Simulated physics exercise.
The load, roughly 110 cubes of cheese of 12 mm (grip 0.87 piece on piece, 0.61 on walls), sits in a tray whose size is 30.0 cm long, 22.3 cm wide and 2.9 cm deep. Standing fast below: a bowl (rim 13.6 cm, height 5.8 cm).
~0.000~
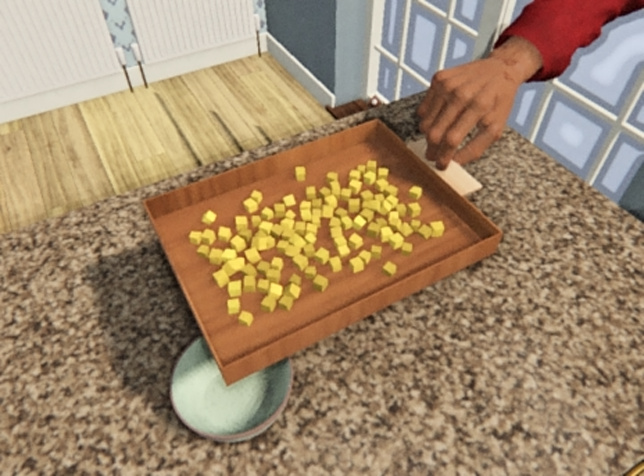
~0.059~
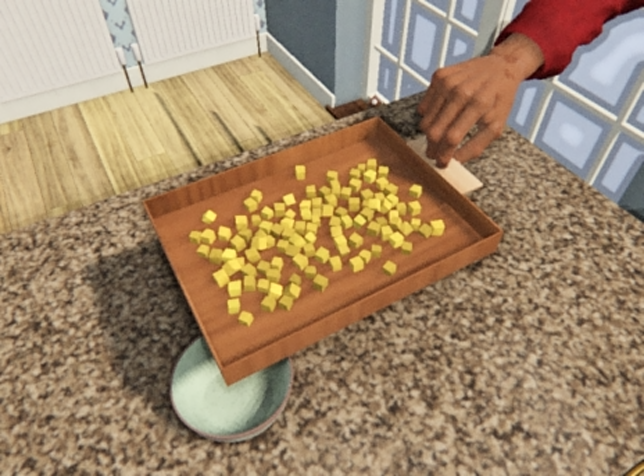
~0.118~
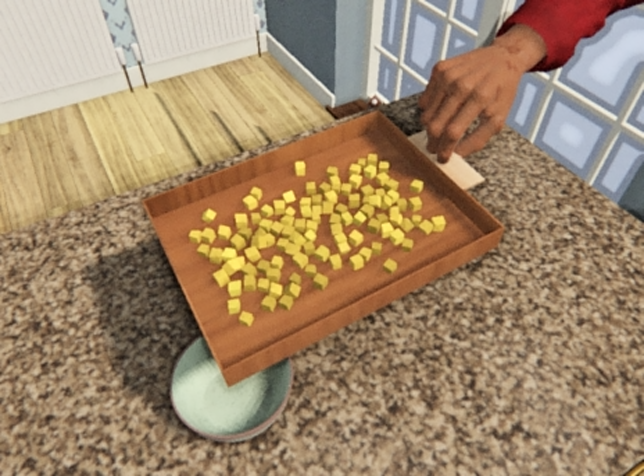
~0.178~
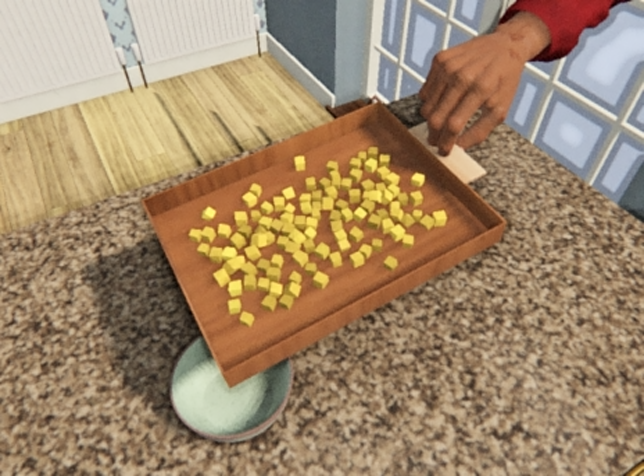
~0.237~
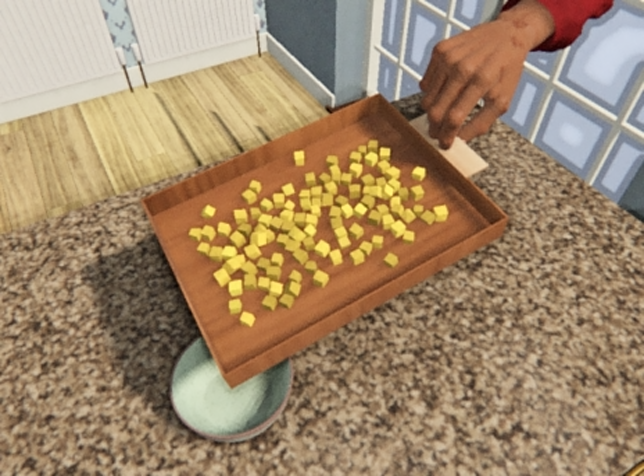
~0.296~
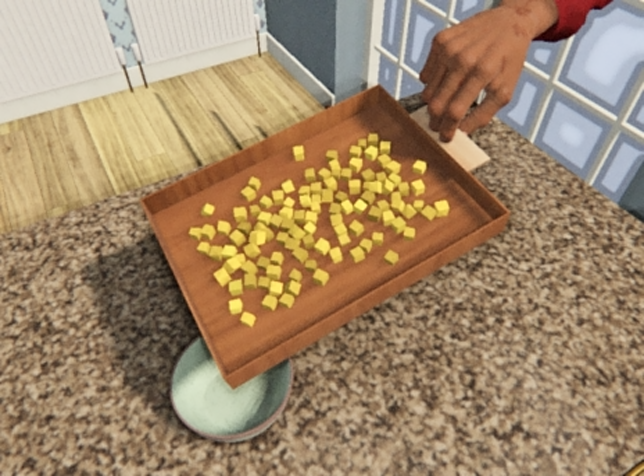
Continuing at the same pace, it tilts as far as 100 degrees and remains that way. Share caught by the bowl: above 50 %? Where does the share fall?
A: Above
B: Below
A.
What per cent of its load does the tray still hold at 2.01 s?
My guess is close to 85 in a hundred.
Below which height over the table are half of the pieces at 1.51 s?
About 18 centimetres.
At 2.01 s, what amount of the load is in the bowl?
It's around 5 per cent.
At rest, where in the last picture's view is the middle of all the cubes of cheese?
Somewhere around (244, 401) in the final picture.
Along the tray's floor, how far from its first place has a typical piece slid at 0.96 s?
I'd put it at about 6 cm.
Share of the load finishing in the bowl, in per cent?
About 80 %.
After 0.96 s, tilt 40 degrees; tray 100 %; middle of all pieces on or above the table near (283, 251).
After 1.51 s, tilt 65 degrees; tray 90 %, in the air 5 %; middle of all pieces on or above the table near (257, 309).
After 2.01 s, tilt 87 degrees; bowl 5 %, tray 85 %, outside 5 %; middle of all pieces on or above the table near (259, 317).
Then, at 2.50 s, tilt 100 degrees; bowl 70 %, tray 15 %, outside 10 %, in the air 5 %; middle of all pieces on or above the table near (247, 396).
In the end, at 3.6 s, bowl 80 %, tray 10 %, outside 15 %.
